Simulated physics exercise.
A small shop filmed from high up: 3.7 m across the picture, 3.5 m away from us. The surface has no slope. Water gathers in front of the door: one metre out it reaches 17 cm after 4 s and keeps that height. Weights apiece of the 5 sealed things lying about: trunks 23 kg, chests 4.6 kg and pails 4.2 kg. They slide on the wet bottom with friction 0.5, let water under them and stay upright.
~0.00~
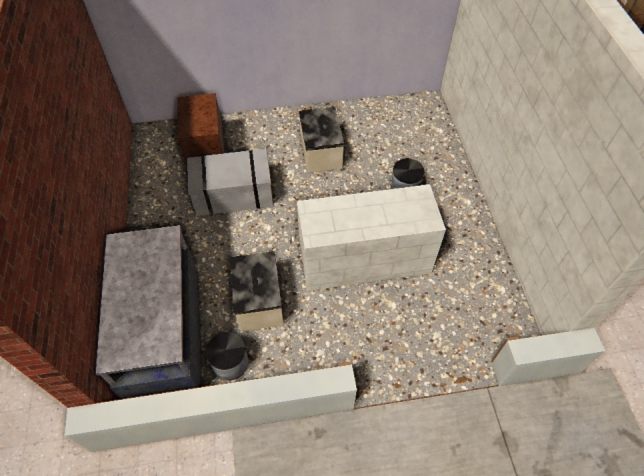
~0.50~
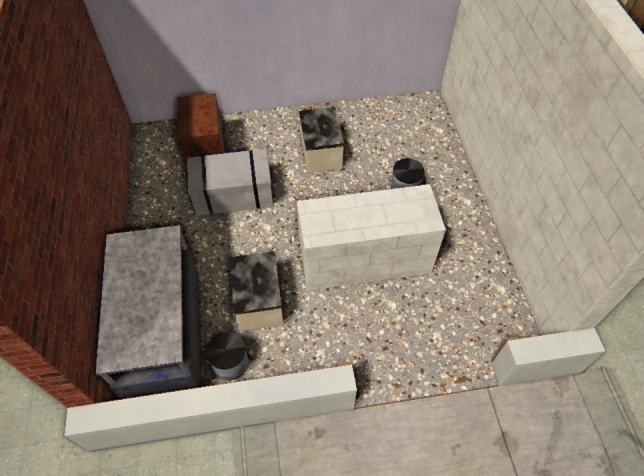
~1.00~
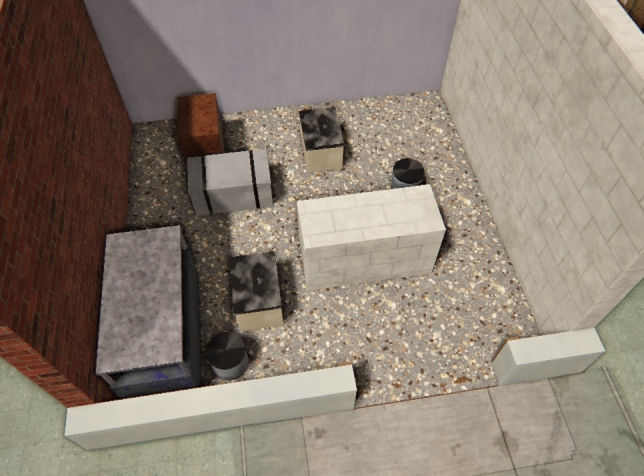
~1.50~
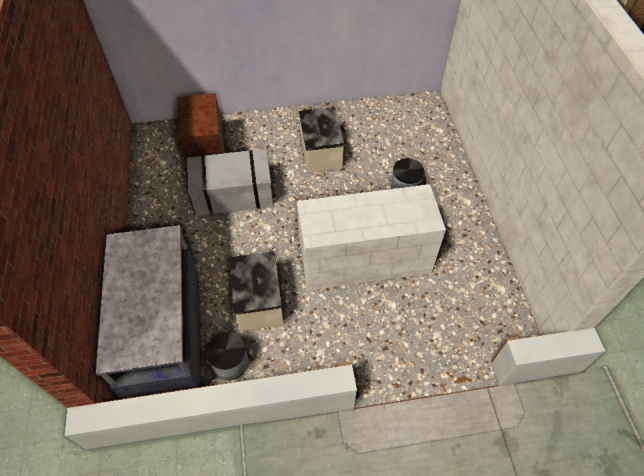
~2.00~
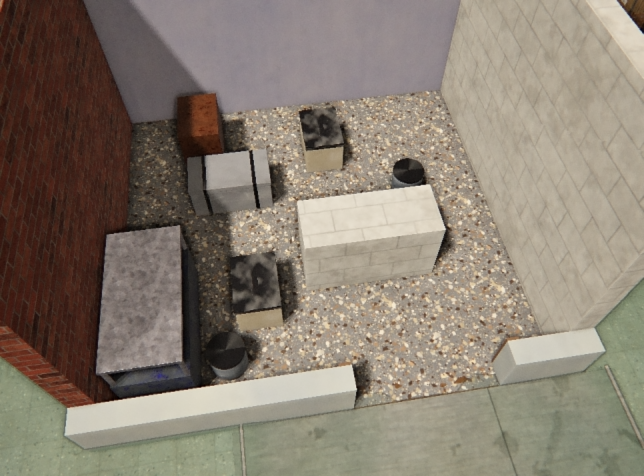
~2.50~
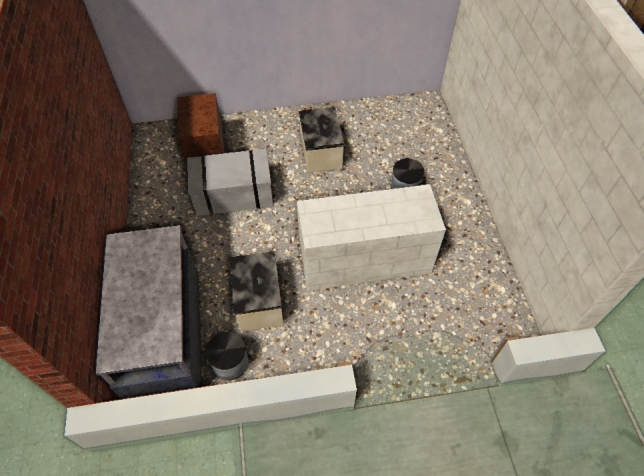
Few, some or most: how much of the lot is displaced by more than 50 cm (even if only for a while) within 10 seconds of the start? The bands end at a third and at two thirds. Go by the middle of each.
That comes to between one and two thirds.
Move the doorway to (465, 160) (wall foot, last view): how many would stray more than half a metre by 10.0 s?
Then 5.
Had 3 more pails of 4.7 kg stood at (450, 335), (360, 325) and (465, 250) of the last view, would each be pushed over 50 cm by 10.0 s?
In that order: More, past it, over.
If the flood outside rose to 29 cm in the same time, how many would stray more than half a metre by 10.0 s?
Then 5.
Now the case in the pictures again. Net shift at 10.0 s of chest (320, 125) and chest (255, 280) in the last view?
In that order: 30 cm, 140 cm.
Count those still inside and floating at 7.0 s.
2 of them.
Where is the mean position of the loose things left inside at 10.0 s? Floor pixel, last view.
Around (264, 222).
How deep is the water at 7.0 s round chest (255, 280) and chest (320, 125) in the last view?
About 4 and 1 cm.
After 3.5 s 0 of 5 are over 50 cm from their spots; 0 afloat.
After 4.5 s 0 of 5 are over 50 cm from their spots; 0 afloat.
After 7.0 s 1 of 5 are over 50 cm from their spots; 2 afloat.
After 10.0 s 1 of 5 are over 50 cm from their spots, and 2 have been at some point; 4 afloat.
